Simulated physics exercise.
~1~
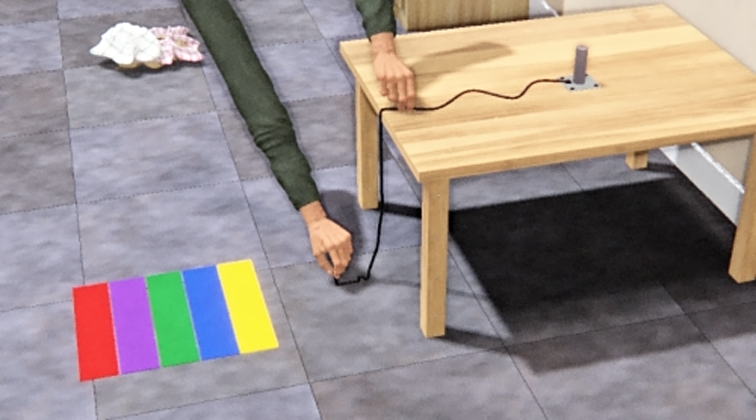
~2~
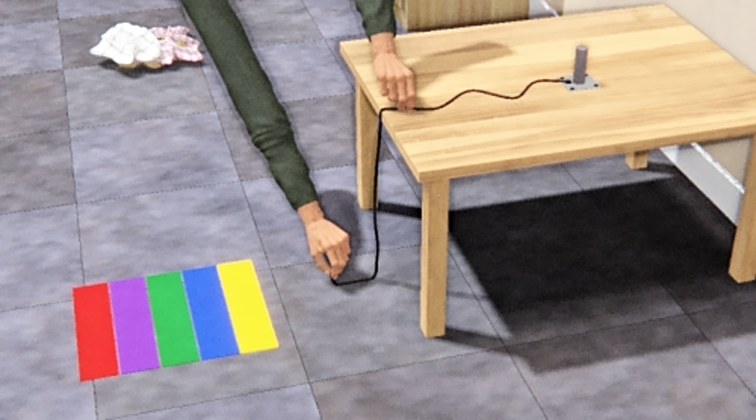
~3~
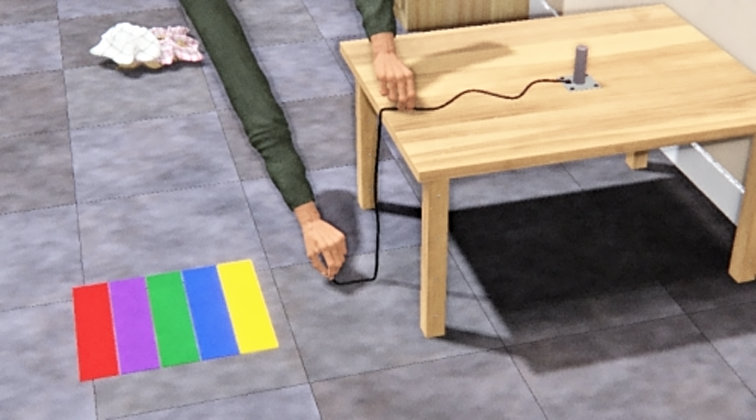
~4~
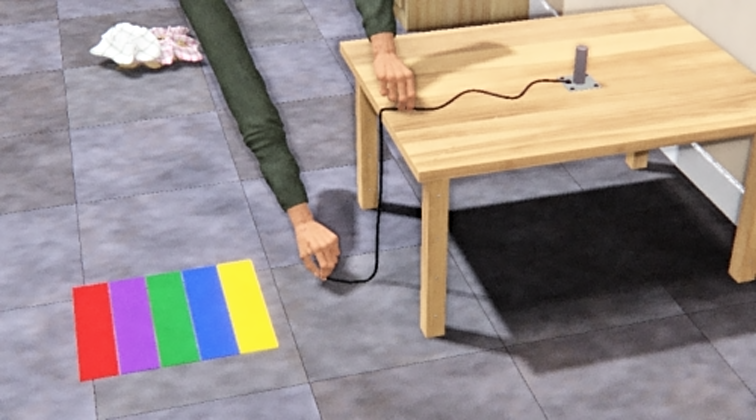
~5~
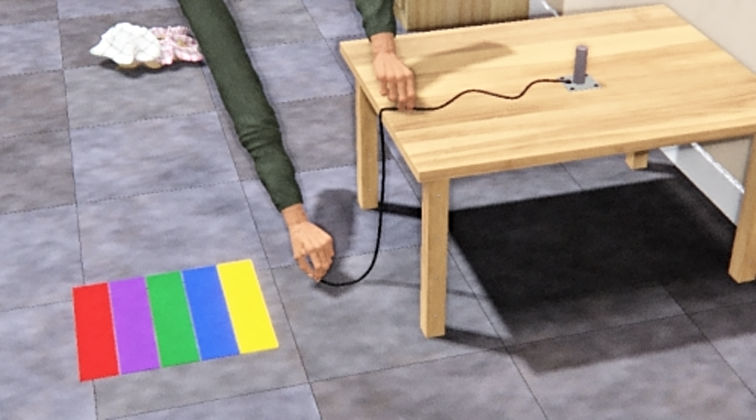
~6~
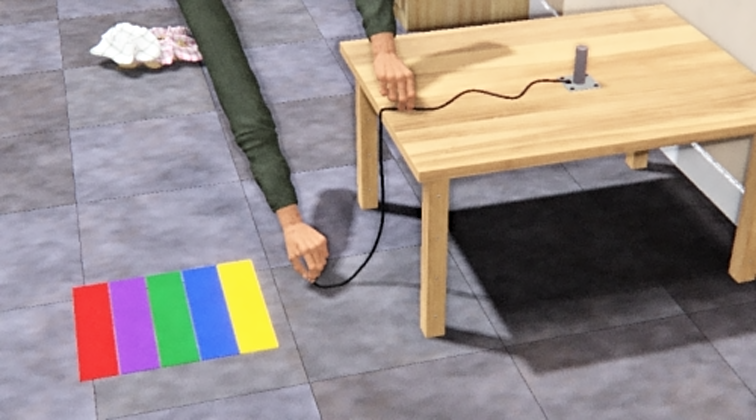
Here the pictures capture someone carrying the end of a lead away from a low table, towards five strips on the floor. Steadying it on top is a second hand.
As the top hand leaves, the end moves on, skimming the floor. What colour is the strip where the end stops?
It is green.
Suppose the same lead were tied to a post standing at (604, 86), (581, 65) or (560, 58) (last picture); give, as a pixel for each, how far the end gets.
(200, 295), (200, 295) and (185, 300), roughly.
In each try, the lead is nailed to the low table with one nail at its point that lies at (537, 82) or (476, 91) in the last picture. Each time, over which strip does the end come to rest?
The end lands on green the first time and on blue the second time.
Early on, end near (226, 291); over yellow.
Midway, end near (190, 297); over blue.
At the end of the slack, end near (168, 300); over green. It gets as far as the green strip.
